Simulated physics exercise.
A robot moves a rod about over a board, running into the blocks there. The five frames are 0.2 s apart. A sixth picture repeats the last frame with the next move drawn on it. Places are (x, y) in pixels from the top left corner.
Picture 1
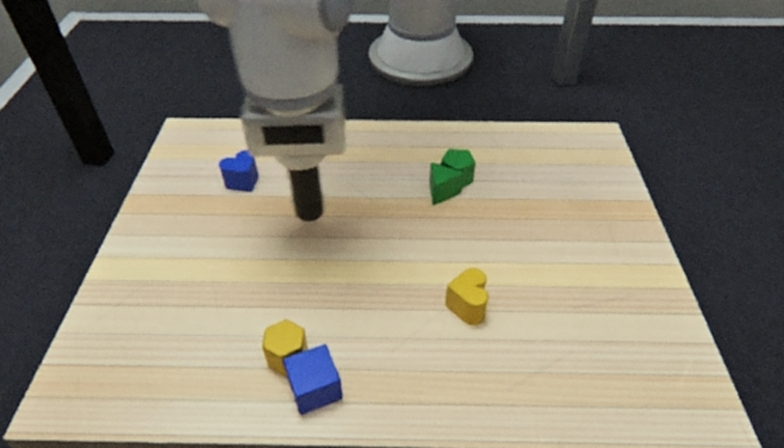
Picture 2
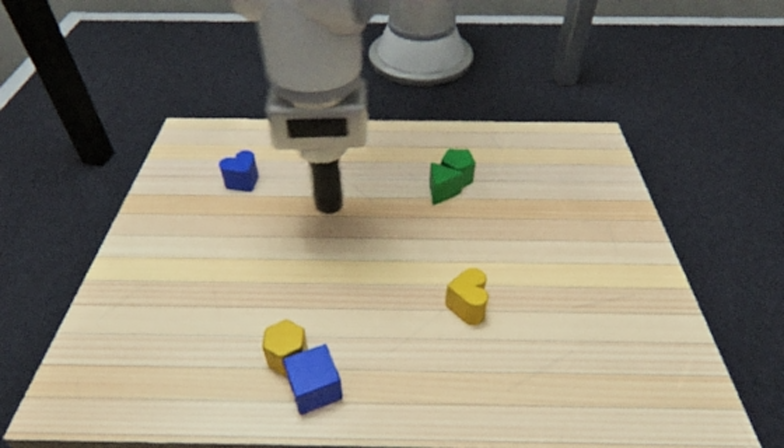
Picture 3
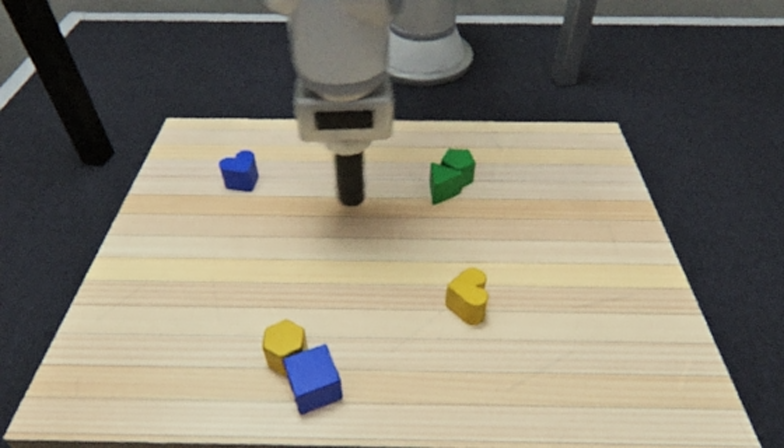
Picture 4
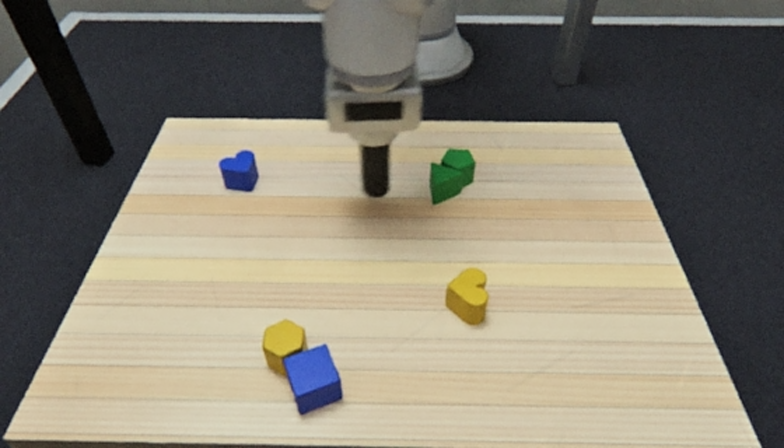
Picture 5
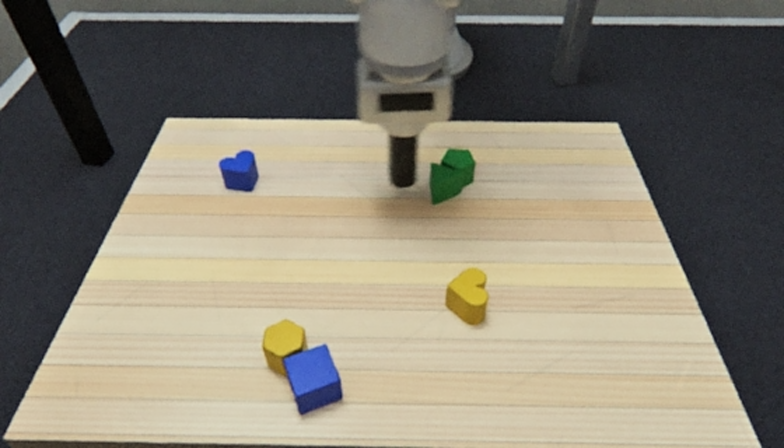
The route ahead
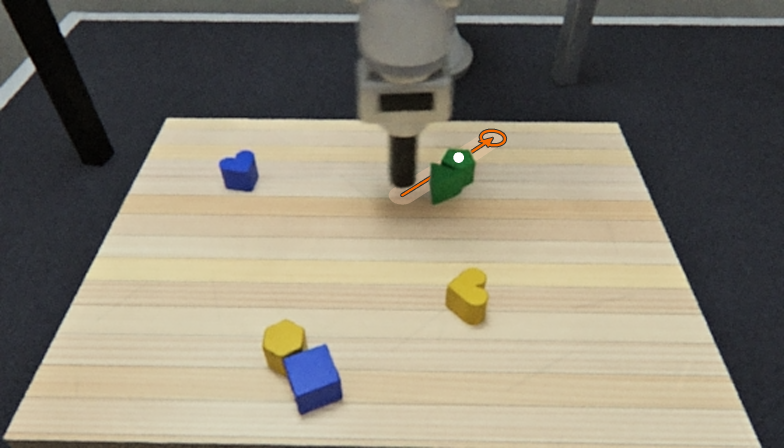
A robot arm moved its dark rod steadily to the right above the wooden board, from near the blue heart to beside the two green blocks, while all the blocks stayed still.
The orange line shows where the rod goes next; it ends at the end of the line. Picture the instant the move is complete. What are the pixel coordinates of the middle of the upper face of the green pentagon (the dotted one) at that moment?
It will likely be found at (482, 153).
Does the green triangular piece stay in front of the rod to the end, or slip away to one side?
The rod has lost it.
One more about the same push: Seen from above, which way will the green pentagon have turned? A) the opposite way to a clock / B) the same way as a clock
That would be B.
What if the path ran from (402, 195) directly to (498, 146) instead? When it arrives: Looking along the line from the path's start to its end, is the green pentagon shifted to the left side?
No, I don't think so.
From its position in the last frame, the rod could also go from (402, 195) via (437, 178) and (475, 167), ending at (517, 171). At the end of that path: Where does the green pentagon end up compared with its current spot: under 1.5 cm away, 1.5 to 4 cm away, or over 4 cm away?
It slides well over 4 cm.
Path on the board, straight from (402, 195) to (493, 138); the dot is on the green pentagon.
The first path, step by step. One third of the way, rod at (436, 160); green triangular piece at (452, 169), turned 40° clockwise; green pentagon at (471, 155).
Two thirds of the way, rod at (468, 141); green triangular piece at (452, 169), turned 40° clockwise; green pentagon at (482, 153), turned 40° clockwise.
At the end, rod at (495, 124); green triangular piece at (452, 169), turned 40° clockwise; green pentagon at (482, 153), turned 40° clockwise.
